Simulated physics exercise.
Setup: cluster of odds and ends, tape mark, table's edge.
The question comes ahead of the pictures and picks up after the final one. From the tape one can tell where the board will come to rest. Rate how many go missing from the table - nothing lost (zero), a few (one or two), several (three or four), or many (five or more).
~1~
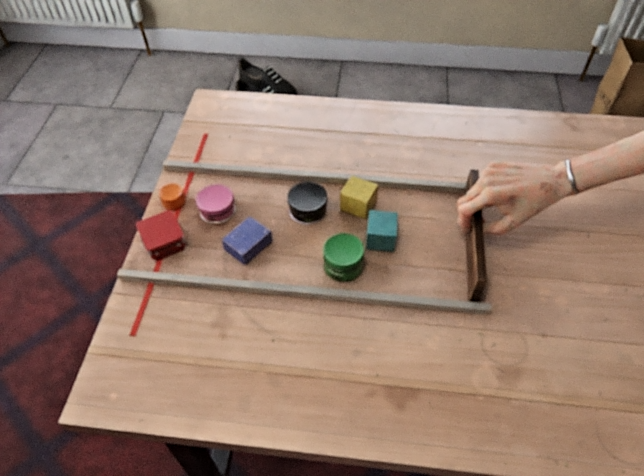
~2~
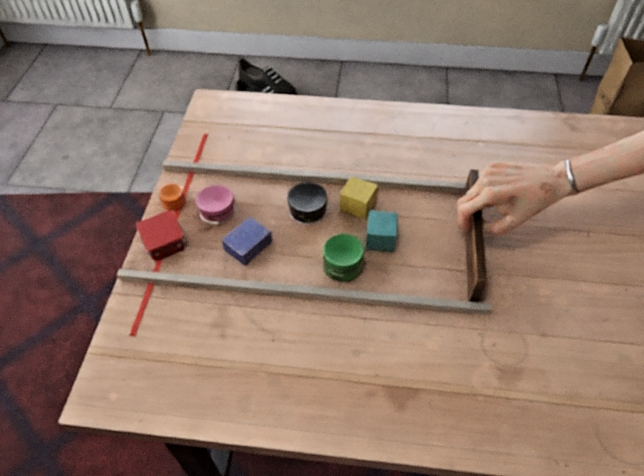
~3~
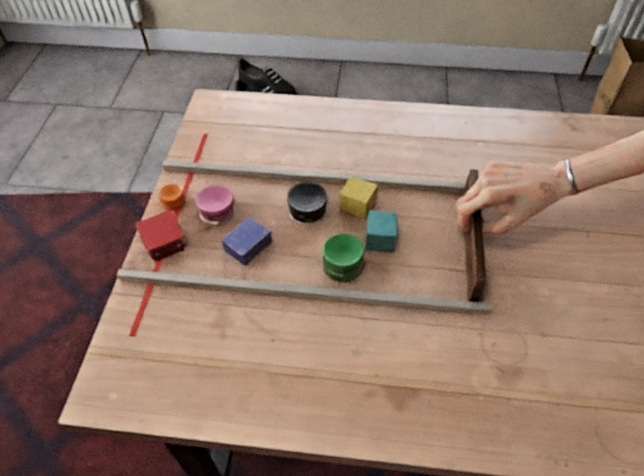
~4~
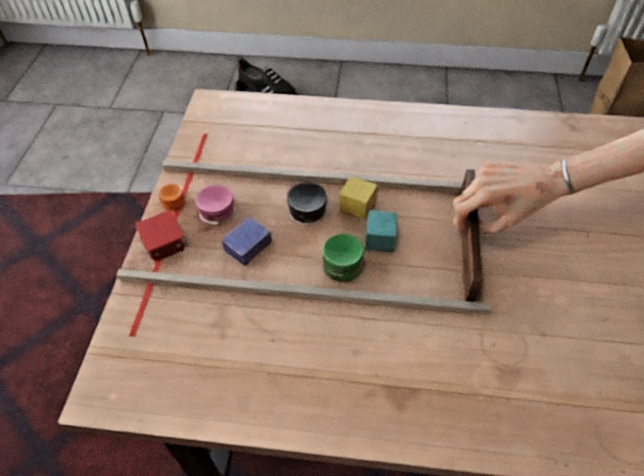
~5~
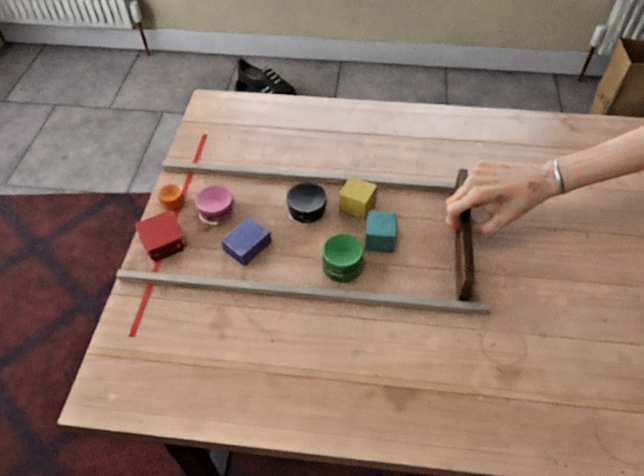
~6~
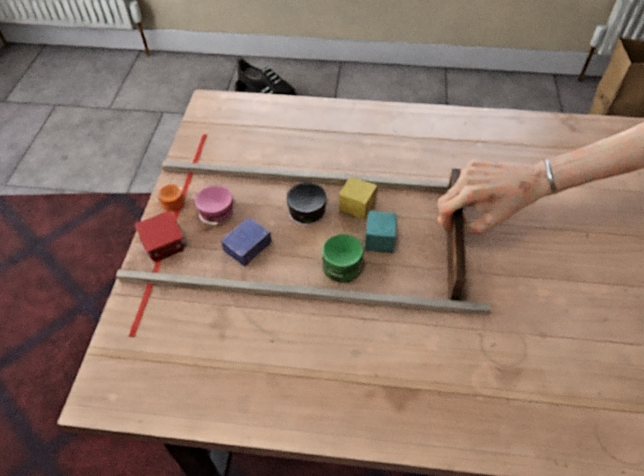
Many, five or more.
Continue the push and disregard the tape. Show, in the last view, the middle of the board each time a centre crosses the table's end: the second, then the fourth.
First about (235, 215), next about (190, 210).
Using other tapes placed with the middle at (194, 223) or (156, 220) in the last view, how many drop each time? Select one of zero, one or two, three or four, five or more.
3 or 4; 5 or more.
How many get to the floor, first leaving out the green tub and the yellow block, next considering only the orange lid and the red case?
3 in the first case and 3 in the second.
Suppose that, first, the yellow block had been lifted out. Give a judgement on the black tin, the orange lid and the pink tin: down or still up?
Black tin safe, orange lid gone, pink tin gone.
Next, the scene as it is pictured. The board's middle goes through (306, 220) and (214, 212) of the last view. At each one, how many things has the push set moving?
Moved so far: 4, then 8.
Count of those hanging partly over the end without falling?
I make it 1.
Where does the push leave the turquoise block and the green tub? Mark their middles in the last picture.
The turquoise block comes to rest at (157, 213), and the green tub comes to rest at (142, 239).
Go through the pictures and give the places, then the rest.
Orange lid (173, 197); red case (162, 236); pink tin (216, 204); board (474, 233); tape (174, 220), in the first picture.
Red case (162, 236); black tin (308, 203), in the second picture.
Pink tin (216, 204); blue block (247, 241), in the third picture.
Orange lid (172, 197); turquoise block (381, 231), in the fourth picture.
Red case (161, 237); green tub (343, 258), in the fifth picture.
Orange lid (172, 198); red case (161, 237); pink tin (215, 205); board (455, 232); tape (173, 221), in the sixth picture.
Early on, none off yet; orange lid at rest near (172, 198); red case at rest near (161, 237); pink tin at rest near (215, 205).
A while later, none off yet; orange lid at rest near (172, 198); red case at rest near (161, 237); pink tin moving near (209, 205).
Further along, one off so far; orange lid in the air near (139, 244); red case leaning a little near (119, 237); pink tin travelled well along near (141, 205).
Finally, the number that fall off is five or more; lost, black tin, blue block, pink tin, red case and orange lid.
